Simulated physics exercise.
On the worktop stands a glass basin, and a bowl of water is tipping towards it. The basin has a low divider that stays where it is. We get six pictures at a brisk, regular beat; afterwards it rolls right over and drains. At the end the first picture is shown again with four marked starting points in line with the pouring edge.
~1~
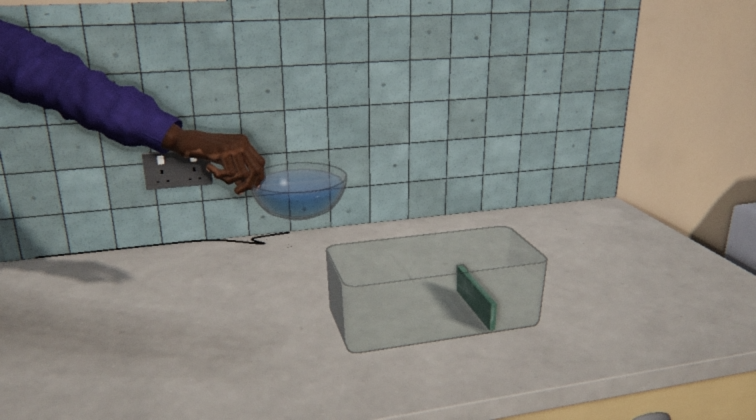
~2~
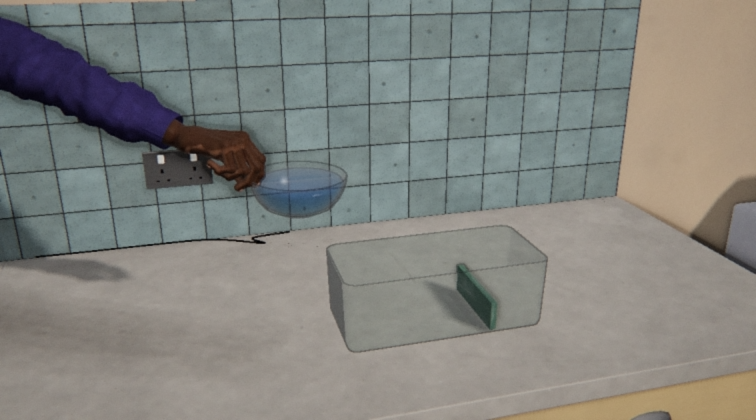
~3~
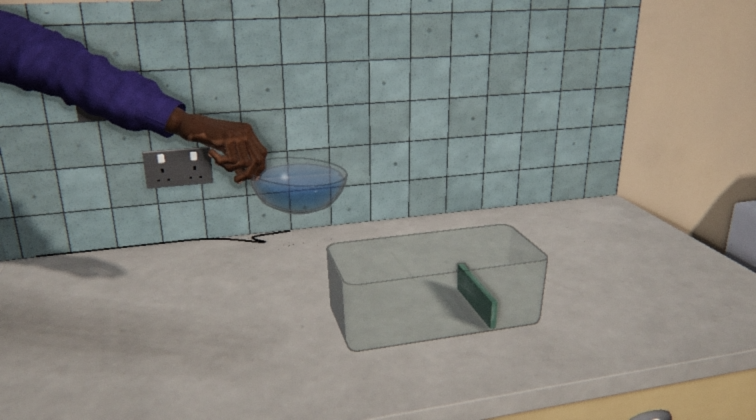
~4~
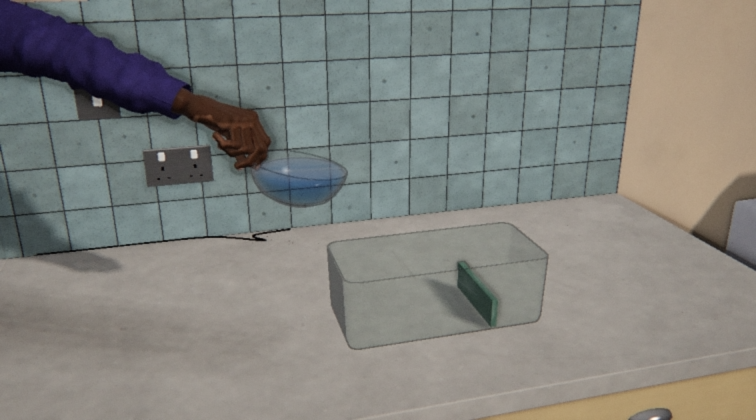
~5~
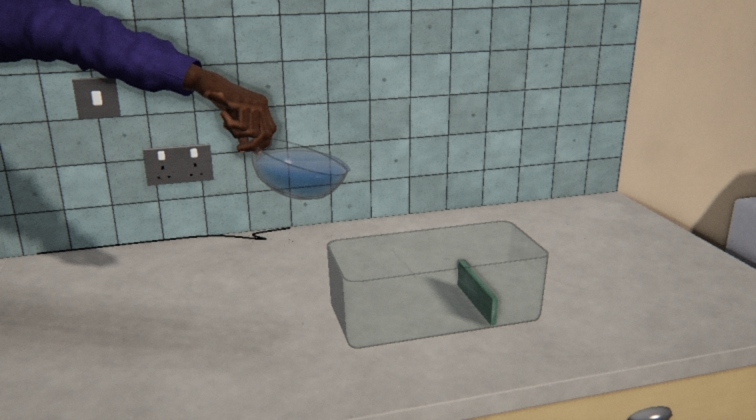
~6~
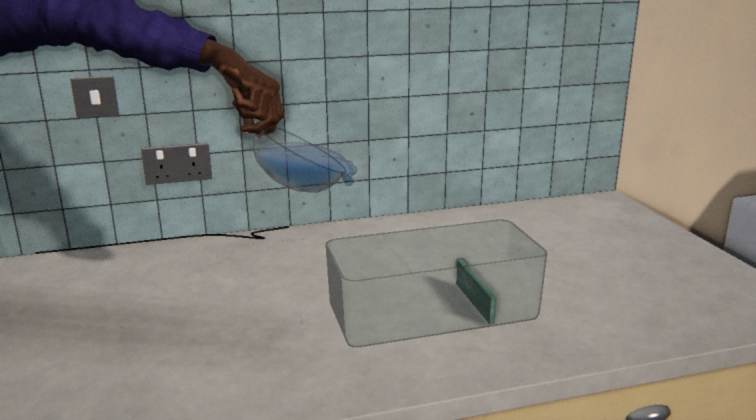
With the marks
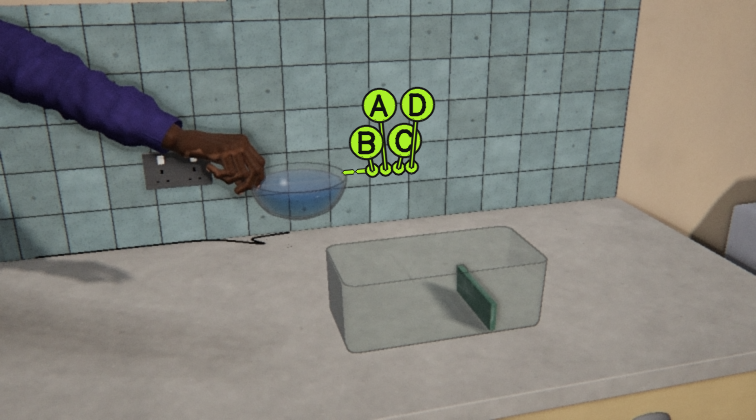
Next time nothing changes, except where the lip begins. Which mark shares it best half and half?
D works best here.
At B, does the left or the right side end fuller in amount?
More ends on the left.
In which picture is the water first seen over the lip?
In picture 5.
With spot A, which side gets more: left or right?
The left one.
On the marked copy, A at (385, 169); B at (372, 170); C at (398, 168); D at (411, 166).
For spot A, about 93 % ends left of the wall and 5 % right of it; 3 % is lost outside.
For spot B, about 92 % ends left of the wall and 6 % right of it.
For spot C, about 79 % ends left of the wall and 19 % right of it.
For spot D, about 47 % ends left of the wall and 50 % right of it; 3 % is lost outside.
